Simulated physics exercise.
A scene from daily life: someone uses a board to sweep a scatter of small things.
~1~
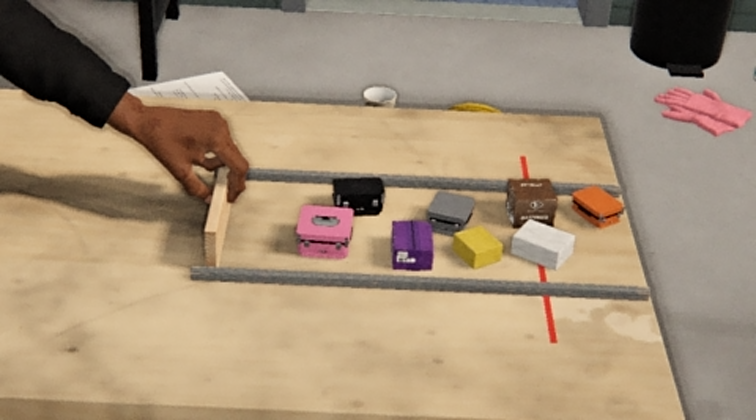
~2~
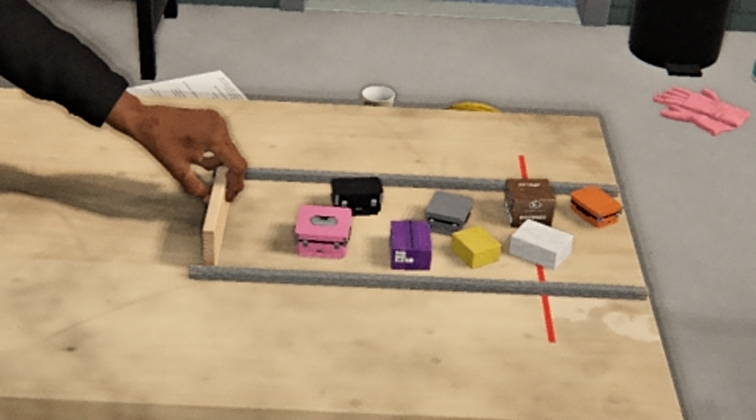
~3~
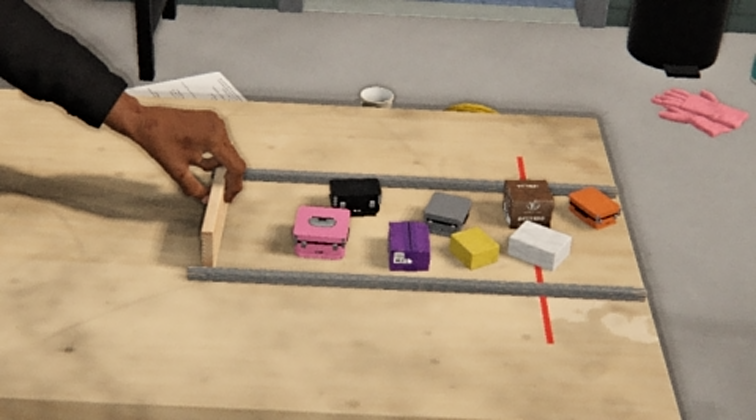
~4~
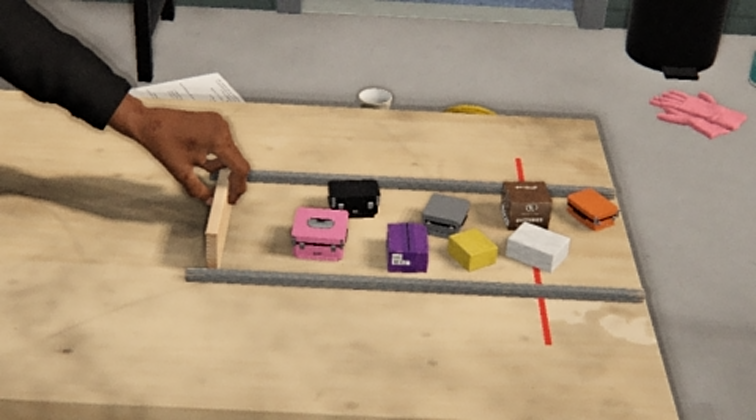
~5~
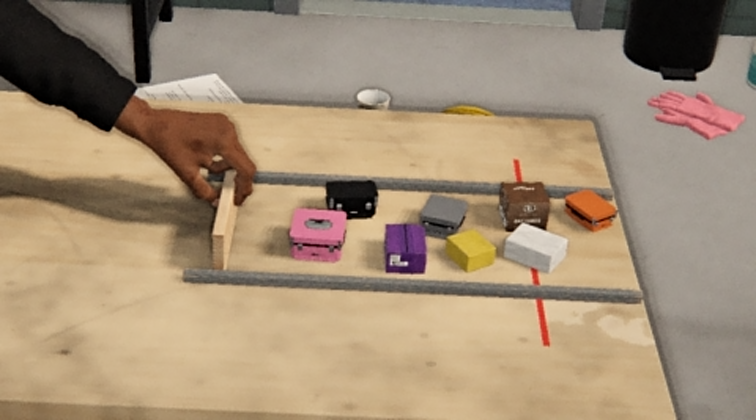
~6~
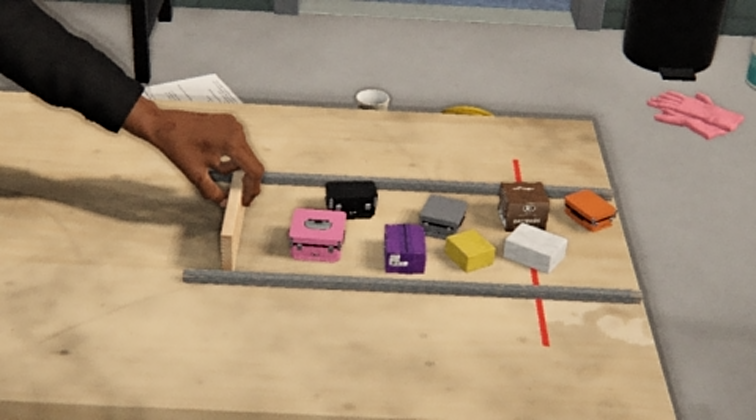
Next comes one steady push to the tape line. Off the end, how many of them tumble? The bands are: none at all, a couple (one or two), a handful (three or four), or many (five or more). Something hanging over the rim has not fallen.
Those that leave the table: Three or four.
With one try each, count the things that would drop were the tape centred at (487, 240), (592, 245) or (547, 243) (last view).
The counts would be 0, 6 and 3.
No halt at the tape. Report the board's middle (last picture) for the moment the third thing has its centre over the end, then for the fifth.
Its centre point is roughly (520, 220) and later (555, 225).
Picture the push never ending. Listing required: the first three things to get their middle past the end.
Order noted: White block, then orange case, then yellow block.
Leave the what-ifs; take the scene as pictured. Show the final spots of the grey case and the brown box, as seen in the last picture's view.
The grey case settles near (594, 230); as for the brown box, near (597, 200).
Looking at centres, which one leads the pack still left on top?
It's the brown box that is foremost.
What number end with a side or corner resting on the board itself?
In total, 2.
Soon after, none off yet; orange case at rest near (589, 212); white block at rest near (535, 248); brown box at rest near (524, 207).
Then, none off yet; orange case at rest near (589, 212); white block moved a little near (564, 249); brown box at rest near (524, 207).
Further on, none off yet; orange case moved about its own width near (612, 208); white block moved well along near (631, 245); brown box moved about its own width near (570, 204).
At rest, the number that fall off is three or four; fallen, yellow block, white block and orange case.
